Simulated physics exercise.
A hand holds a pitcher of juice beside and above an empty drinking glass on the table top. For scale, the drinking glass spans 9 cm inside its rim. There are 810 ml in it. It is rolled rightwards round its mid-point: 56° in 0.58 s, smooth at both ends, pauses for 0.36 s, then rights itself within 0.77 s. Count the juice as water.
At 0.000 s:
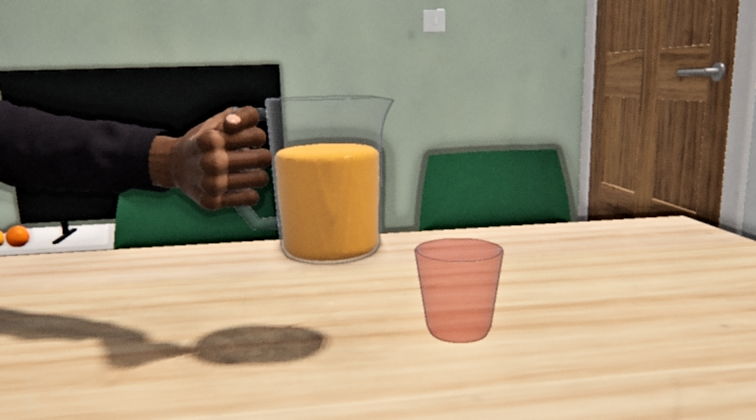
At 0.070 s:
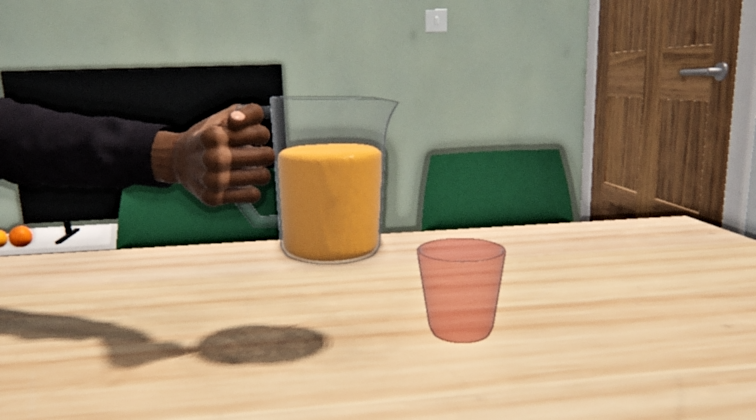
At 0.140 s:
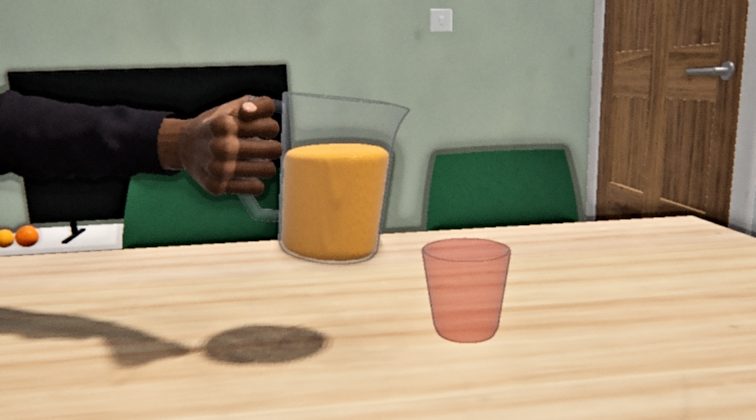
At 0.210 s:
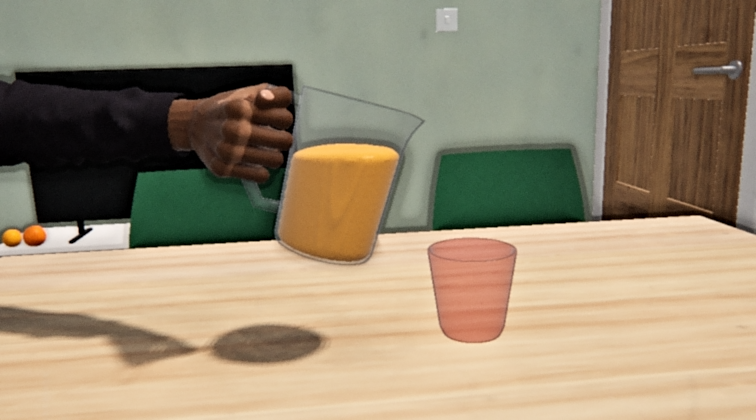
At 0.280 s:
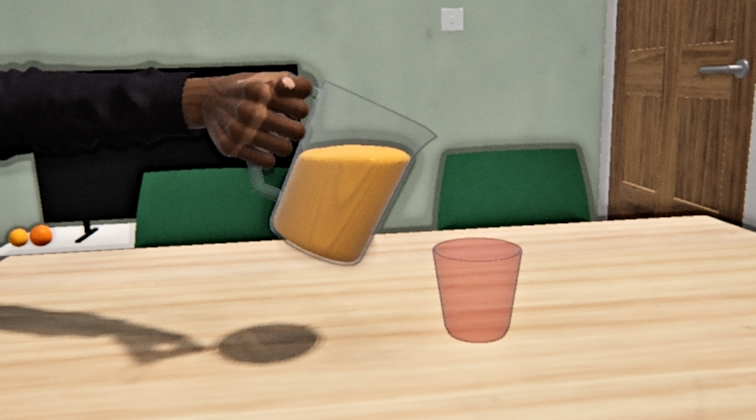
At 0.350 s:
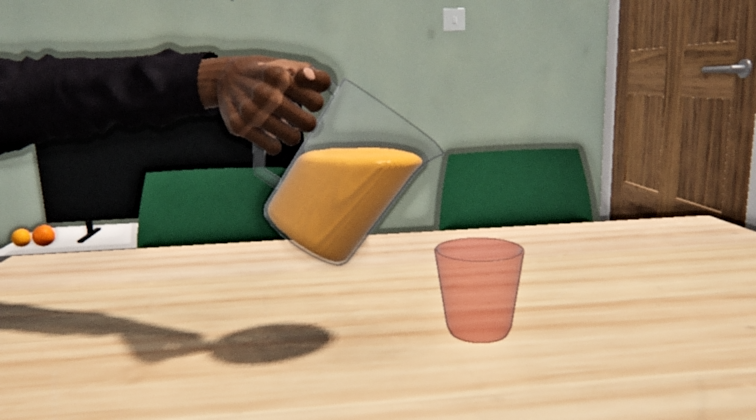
A hand held a clear pitcher of orange juice above a table, beside an empty reddish glass, then tilted it steadily to the right until the juice reached close to the spout.
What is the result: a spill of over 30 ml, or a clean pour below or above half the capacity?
Result: Under half its capacity and no mess.
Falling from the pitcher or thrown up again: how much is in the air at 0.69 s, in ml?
About 35 ml.
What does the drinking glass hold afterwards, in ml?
Close to 140 ml.
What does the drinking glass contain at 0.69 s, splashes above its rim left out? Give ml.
About 30 ml.
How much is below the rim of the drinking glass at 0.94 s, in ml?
Some 100 ml.
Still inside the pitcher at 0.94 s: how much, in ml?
Close to 690 ml.
By 0.69 s the tilt is 56° and the drinking glass has 30 ml, the pitcher 750 ml, and 0 ml is on the table top.
By 0.94 s the tilt is 56° and the drinking glass has 95 ml, the pitcher 695 ml, and 0 ml is on the table top.
By 1.20 s the tilt is 42° and the drinking glass has 135 ml, the pitcher 670 ml, and 0 ml is on the table top.
By 1.48 s the tilt is 12° and the drinking glass has 140 ml, the pitcher 670 ml, and 0 ml is on the table top.
At rest the drinking glass has 140 ml, the pitcher 670 ml, and 0 ml is on the table top.
